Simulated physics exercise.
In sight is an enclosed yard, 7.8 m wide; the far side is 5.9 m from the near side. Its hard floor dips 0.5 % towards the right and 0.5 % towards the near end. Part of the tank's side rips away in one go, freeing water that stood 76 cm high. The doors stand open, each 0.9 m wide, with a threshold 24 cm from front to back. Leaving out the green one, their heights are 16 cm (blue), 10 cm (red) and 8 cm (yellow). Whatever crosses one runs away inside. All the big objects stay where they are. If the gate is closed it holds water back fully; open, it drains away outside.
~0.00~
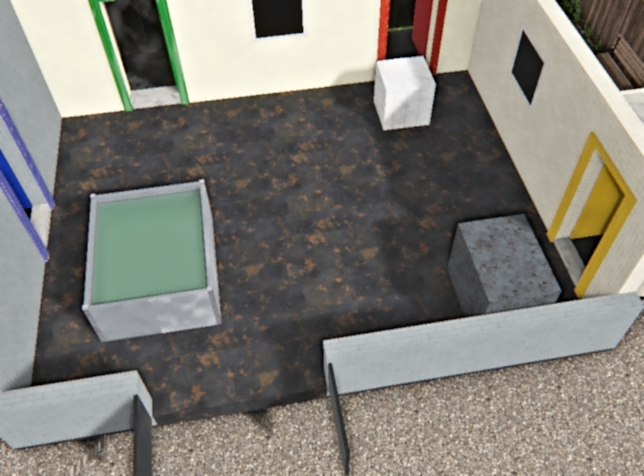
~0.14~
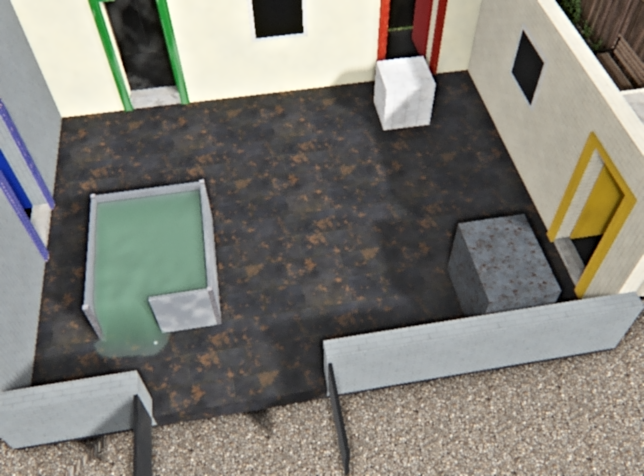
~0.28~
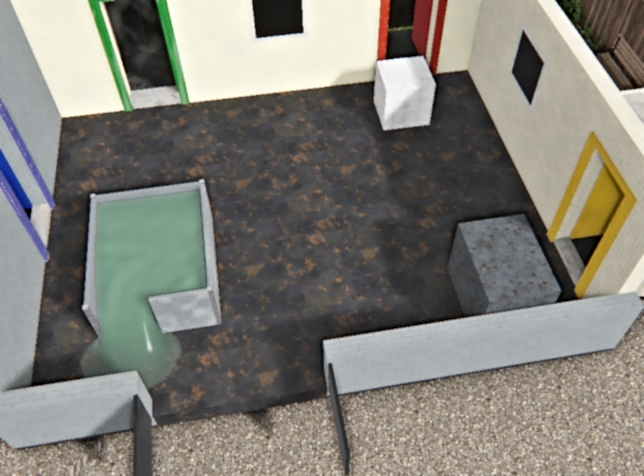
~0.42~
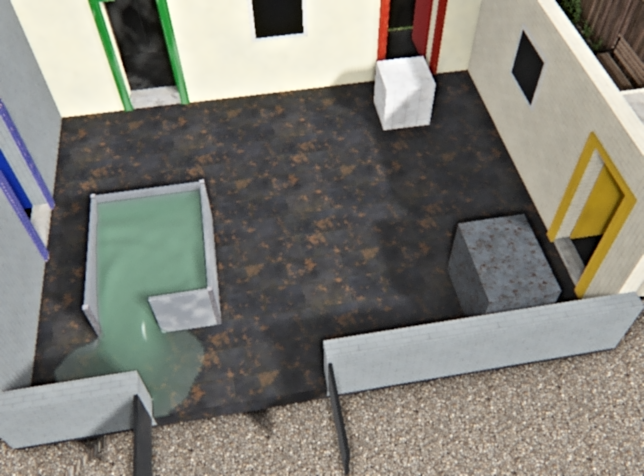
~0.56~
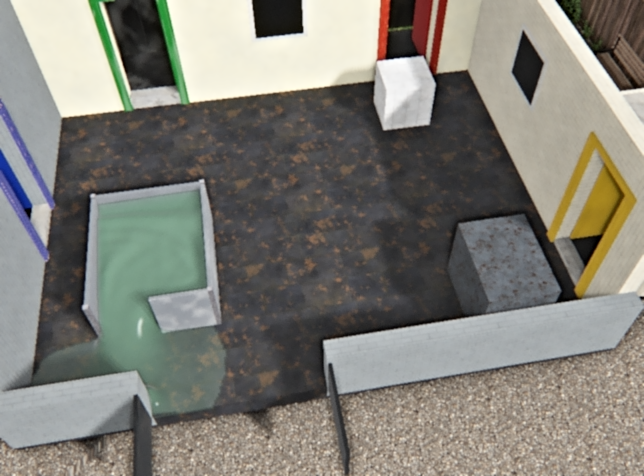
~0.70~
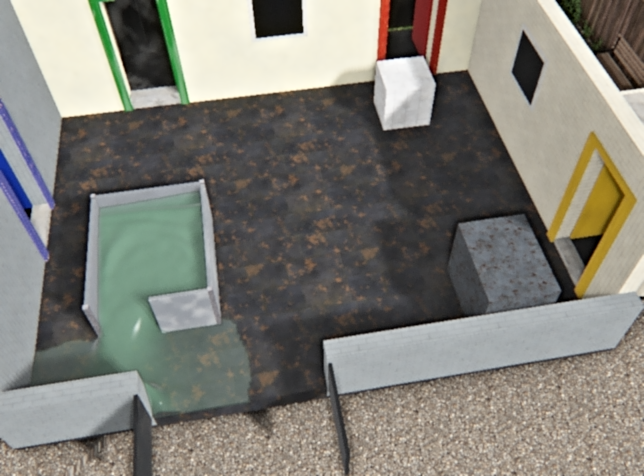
We see a walled yard with open doors and a tank of still, greenish water; part of the tank's near side gives way, and water pours through the gap and spreads across the dark floor along the low front wall.
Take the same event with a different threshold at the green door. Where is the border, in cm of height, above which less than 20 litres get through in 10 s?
It would have to be roughly 6 cm high.
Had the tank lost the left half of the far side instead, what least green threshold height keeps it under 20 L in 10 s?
Some 22 cm.
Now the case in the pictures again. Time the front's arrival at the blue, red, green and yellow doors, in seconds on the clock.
Blue 1.8 s, red 7.0 s, green 3.2 s, yellow not within the 10 s.
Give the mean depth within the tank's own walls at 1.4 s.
Roughly 50 cm on average.
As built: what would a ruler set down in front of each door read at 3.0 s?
In cm: Blue 4, red 0, green 1, yellow 0.
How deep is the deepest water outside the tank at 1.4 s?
Up to some 60 cm.
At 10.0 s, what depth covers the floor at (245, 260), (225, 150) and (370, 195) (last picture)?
Roughly 1, 3 and 4 cm, in turn.
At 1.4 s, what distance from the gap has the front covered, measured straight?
About 2.2 m.
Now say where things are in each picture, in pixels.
In the first picture, still water, 76 cm deep, in the tank at (150, 244); the green door at (145, 62) is dry.
In the second picture, the gap is at (130, 324), the front 0.3 m out at (146, 351); the back of the tank holds 76 cm.
In the third picture, the gap is at (130, 325), the front 0.8 m out at a hidden place; the back of the tank holds 76 cm.
In the fourth picture, the gap is at (131, 325), the front 1.2 m out at a hidden place; the back of the tank holds 74 cm.
In the fifth picture, the front is at a hidden place, 1.4 m from the gap at (130, 325); 2.2 m2 of floor is wet, 67 cm left at the back.
In the sixth picture, water pours out at (130, 325) and has run 1.6 m, to a hidden place; about 6 cm deep outside, 65 cm at the back; 5.0 m in a straight line remain to the green door at (145, 62).
After 1.4 s water covers 10 % of the floor, deepest (60 cm) near (57, 414); it has not reached the green door.
After 3.0 s water covers 30 % of the floor, deepest (32 cm) near (113, 405); it has not reached the green door.
After 10.0 s water covers 80 % of the floor, deepest (10 cm) near (28, 419); 6 cm at the green door, 0 litres in over its 23 cm threshold.
At the green door as built, the water arrived by 3.2 s and peaked near 10 cm at 4.2 s.
Run again over the same 10 s with other heights there, 33 litres in over 5 cm, 7 litres over 8 cm. The limit of 20 litres is kept from about 6 cm up.
